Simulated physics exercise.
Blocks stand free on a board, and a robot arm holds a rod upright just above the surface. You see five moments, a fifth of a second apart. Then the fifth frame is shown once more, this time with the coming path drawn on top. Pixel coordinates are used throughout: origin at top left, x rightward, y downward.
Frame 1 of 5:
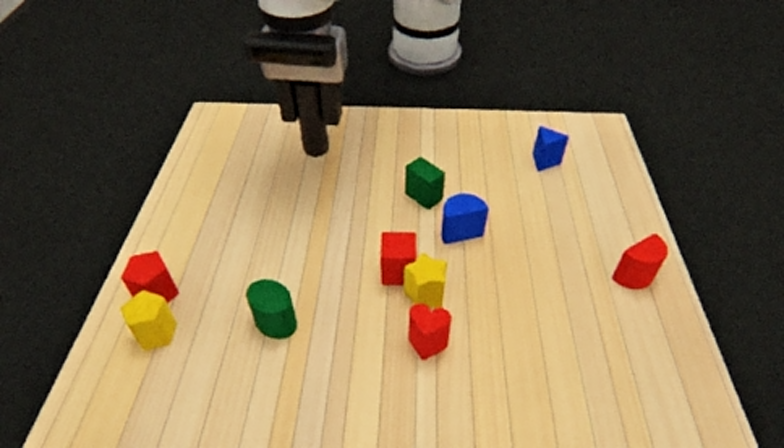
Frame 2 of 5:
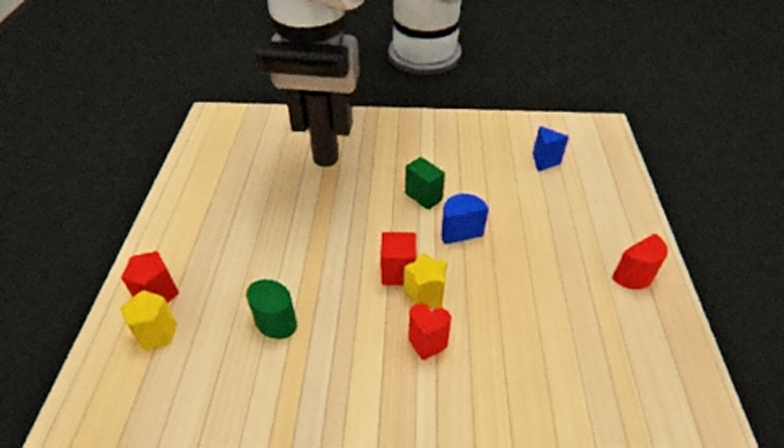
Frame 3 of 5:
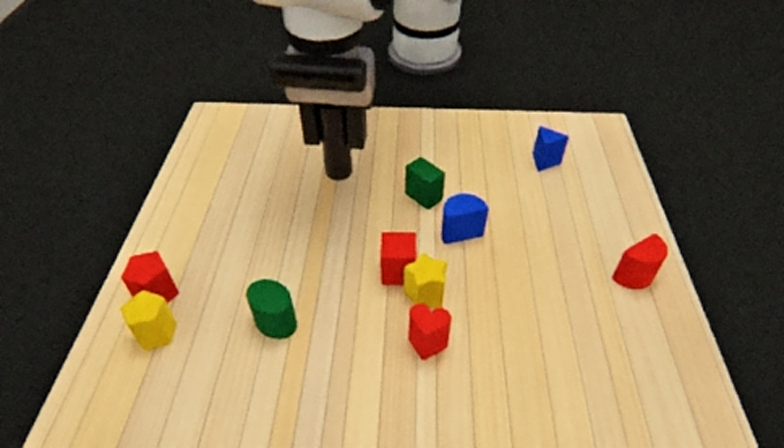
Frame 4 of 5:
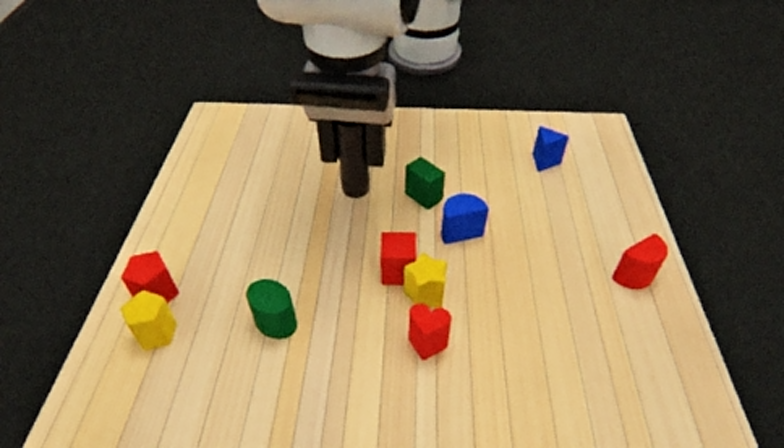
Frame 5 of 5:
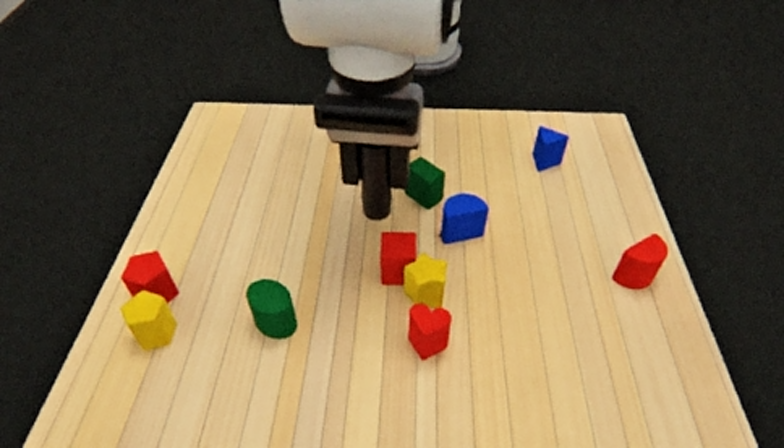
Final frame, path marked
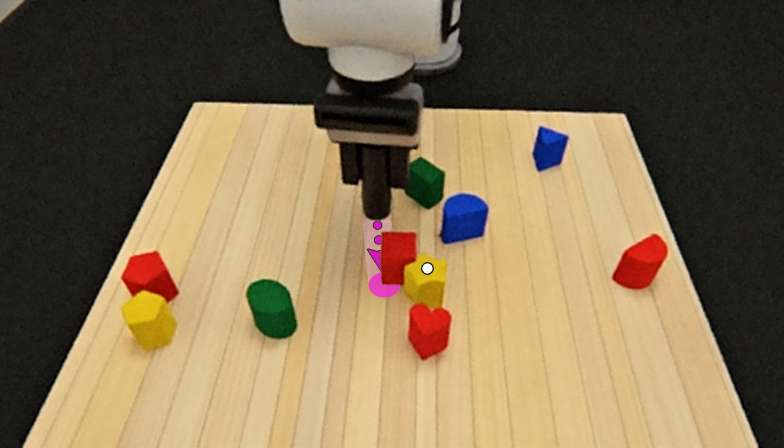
A robot arm moves its rod down and right across a board of still, colourful blocks.
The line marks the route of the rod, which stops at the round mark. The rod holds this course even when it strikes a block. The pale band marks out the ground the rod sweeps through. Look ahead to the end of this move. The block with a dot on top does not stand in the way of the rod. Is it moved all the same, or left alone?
By then it is displaced.
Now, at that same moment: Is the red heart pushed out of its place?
No, that is not what happens.
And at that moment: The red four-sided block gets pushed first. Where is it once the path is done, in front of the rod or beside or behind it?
By then it is in front of the rod.
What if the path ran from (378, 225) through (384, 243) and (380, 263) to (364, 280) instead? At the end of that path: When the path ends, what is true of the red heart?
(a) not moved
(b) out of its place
Answer: A.
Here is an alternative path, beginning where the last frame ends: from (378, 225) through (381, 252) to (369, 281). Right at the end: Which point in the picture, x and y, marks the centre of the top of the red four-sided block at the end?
Its top middle will sit at (395, 272).
The drawn path runs from (378, 225) directly to (384, 285); the dot is on the yellow star block.
The first path, step by step. Halfway along, rod (380, 240); red four-sided block (401, 249); yellow star block (431, 271).
At the end, rod (384, 271); red four-sided block (410, 276), turned 50° anticlockwise; green oblong not moved; yellow star block (450, 282), turned 20° anticlockwise; red heart not moved.
